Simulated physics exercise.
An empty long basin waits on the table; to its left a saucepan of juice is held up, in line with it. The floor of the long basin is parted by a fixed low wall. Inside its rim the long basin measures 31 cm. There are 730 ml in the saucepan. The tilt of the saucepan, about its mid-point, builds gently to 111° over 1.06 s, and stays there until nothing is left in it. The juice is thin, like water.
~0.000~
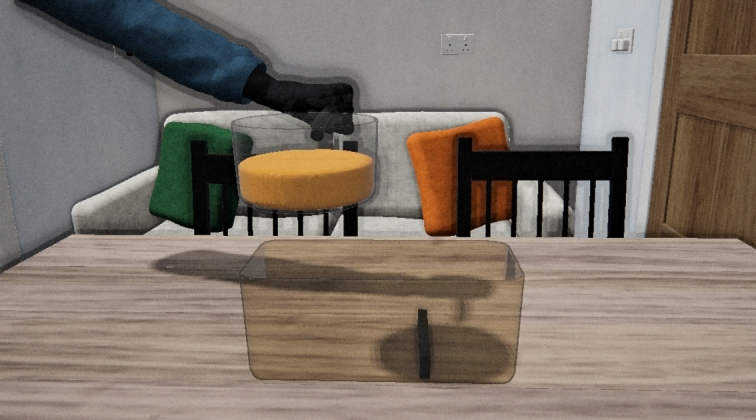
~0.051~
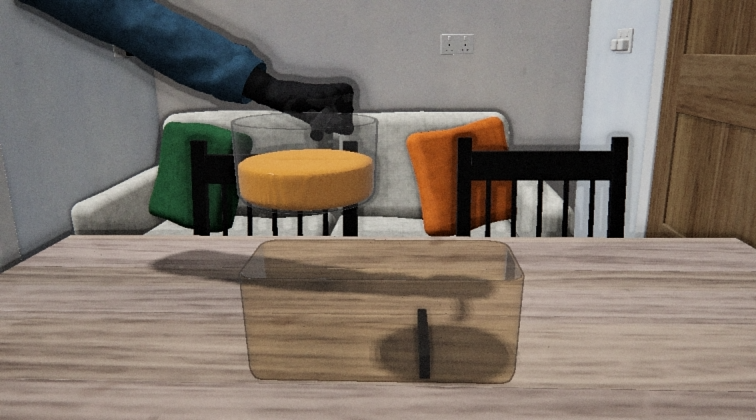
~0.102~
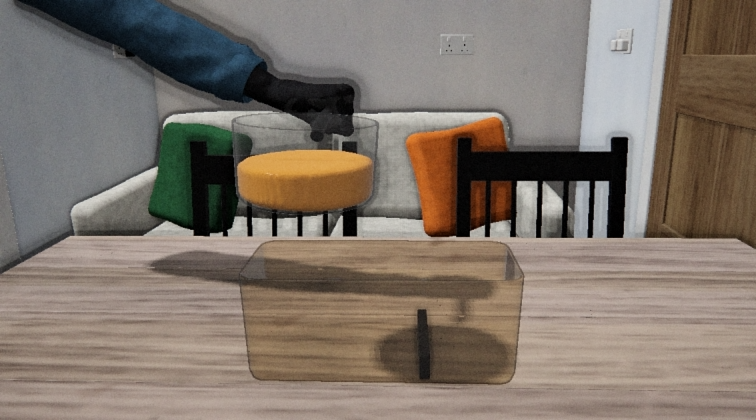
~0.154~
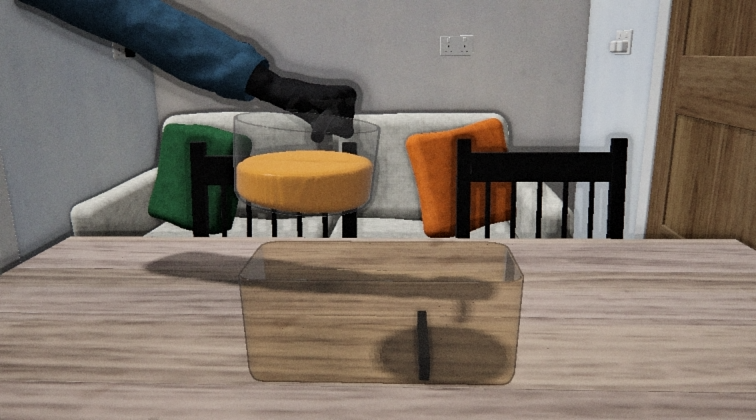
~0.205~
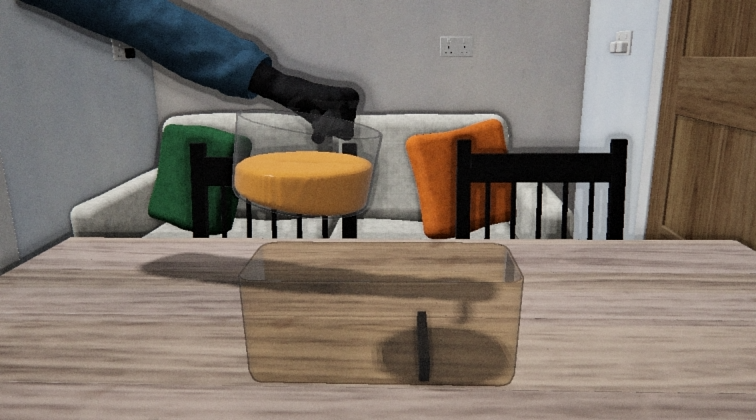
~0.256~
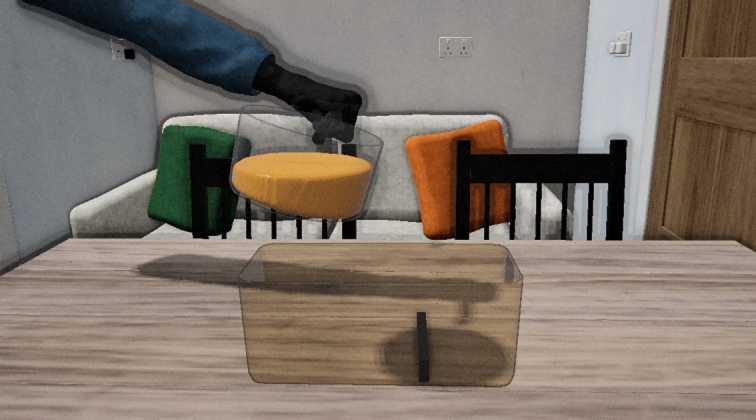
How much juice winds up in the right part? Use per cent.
Roughly 30 per cent is past the wall.
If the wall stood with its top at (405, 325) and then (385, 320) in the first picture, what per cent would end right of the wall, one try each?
First 50, then 75 per cent.
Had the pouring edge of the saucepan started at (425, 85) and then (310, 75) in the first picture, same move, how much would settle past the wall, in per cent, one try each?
First 50, then 20 per cent.
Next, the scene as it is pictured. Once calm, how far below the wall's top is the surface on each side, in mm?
Left about 10 mm, right about 12 mm.
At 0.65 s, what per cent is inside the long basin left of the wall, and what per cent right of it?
Left about 5, right about 2.
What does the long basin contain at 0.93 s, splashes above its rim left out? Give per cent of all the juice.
About 78 per cent.
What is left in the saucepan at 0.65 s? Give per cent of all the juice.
About 66 per cent.
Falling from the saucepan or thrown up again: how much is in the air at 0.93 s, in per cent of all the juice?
Some 10 per cent.
By 0.65 s the tilt is 74° and 66 per cent is still to pour, 5 is left of the wall and 2 right of it.
By 0.93 s the tilt is 107° and 13 per cent is still to pour, 46 is left of the wall and 32 right of it.
By 1.23 s the tilt is 111° and 0 per cent is still to pour, 69 is left of the wall and 30 right of it.
By 1.56 s the tilt is 111° and 0 per cent is still to pour, 70 is left of the wall and 30 right of it.
At rest 69 per cent lies left of the wall, 30 right of it and 1 outside.
